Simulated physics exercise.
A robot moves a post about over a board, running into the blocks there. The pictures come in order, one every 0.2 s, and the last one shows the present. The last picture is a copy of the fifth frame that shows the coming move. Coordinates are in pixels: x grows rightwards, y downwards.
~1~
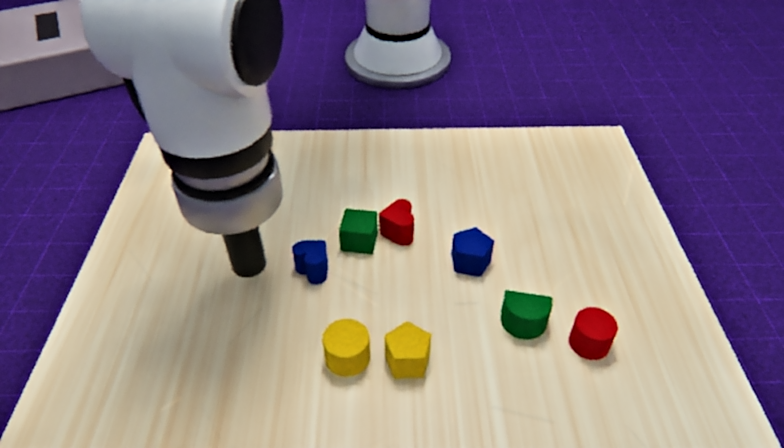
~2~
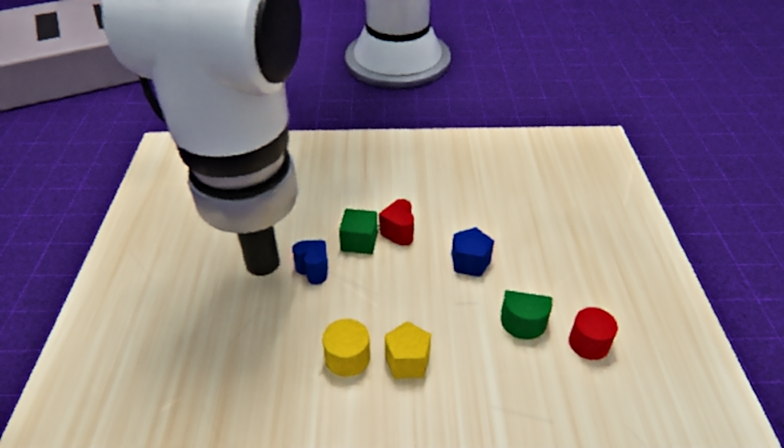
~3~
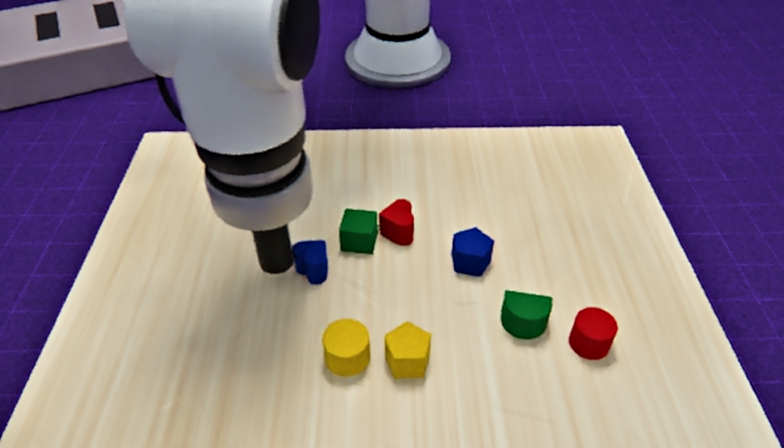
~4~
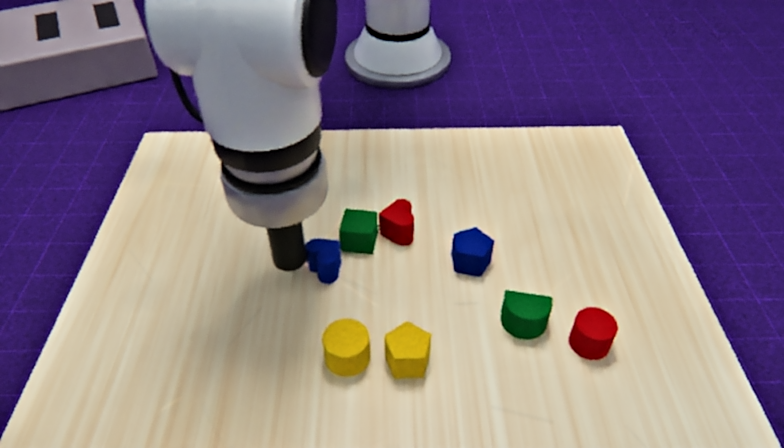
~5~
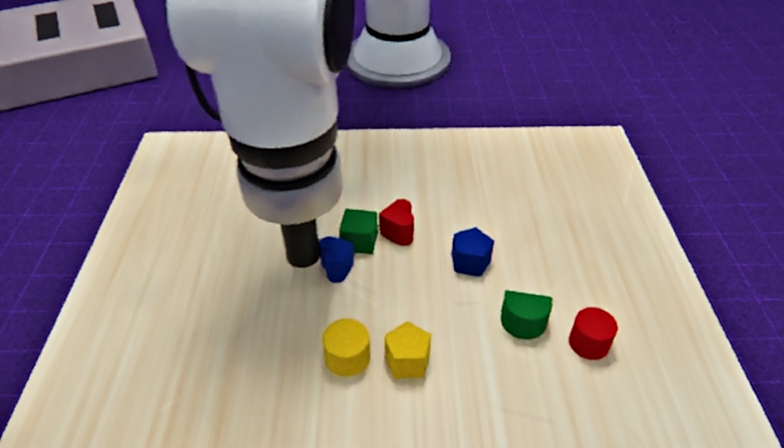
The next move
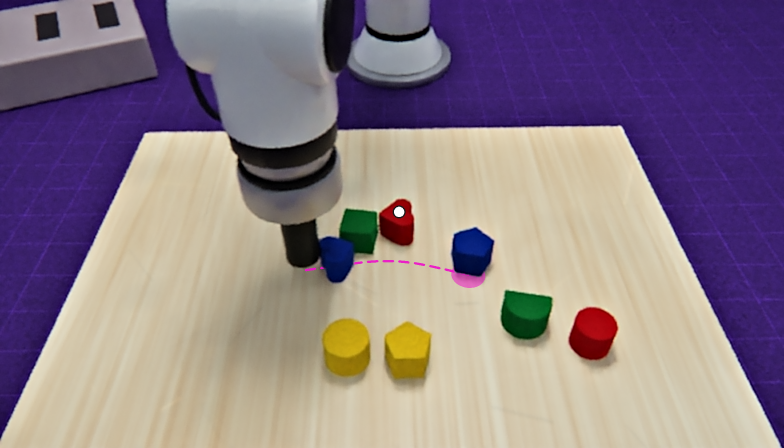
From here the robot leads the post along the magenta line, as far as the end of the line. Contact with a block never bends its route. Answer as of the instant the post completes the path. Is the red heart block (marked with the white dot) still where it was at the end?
Short answer: Yes.
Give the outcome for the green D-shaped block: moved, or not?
Left in place.
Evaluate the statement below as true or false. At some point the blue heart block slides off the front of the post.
False - the claim does not hold.
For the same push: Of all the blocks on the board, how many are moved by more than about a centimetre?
When the path ends, I think you'll find two blocks out of place by more than 1 cm.
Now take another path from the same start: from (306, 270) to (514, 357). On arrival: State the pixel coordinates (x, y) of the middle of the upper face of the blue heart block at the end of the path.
In the picture, that point is around (367, 250).
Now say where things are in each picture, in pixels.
In the first frame, post tip (250, 265); block tops, blue heart block (311, 250); green four-sided block (358, 220); red heart block (399, 212); blue pentagonal block (473, 241); green D-shaped block (528, 304).
In the second frame, post (263, 264); blocks unchanged.
In the third frame, post (277, 262); blocks unchanged.
In the fourth frame, post (290, 259); blue heart block (324, 249).
In the fifth frame, post (304, 256); blue heart block (335, 248); green four-sided block (358, 220); red heart block (399, 212); blue pentagonal block (473, 241); green D-shaped block (528, 304).
Path on the board, from (306, 270) over (360, 263) and (415, 263) to (468, 275); the dot is on the red heart block.
What follows on the original path. One third of the way, post (360, 249); blue heart block (389, 242), turned 20° clockwise; green four-sided block (363, 218), turned 15° anticlockwise.
Two thirds of the way, post (416, 249); blue heart block (445, 242), turned 20° clockwise; green four-sided block (363, 218), turned 15° anticlockwise; blue pentagonal block (482, 242).
At the end, post (470, 261); blue heart block (499, 250), turned 15° clockwise; green four-sided block (363, 218), turned 15° anticlockwise; red heart block in place; blue pentagonal block (535, 245), turned 15° anticlockwise; green D-shaped block in place.
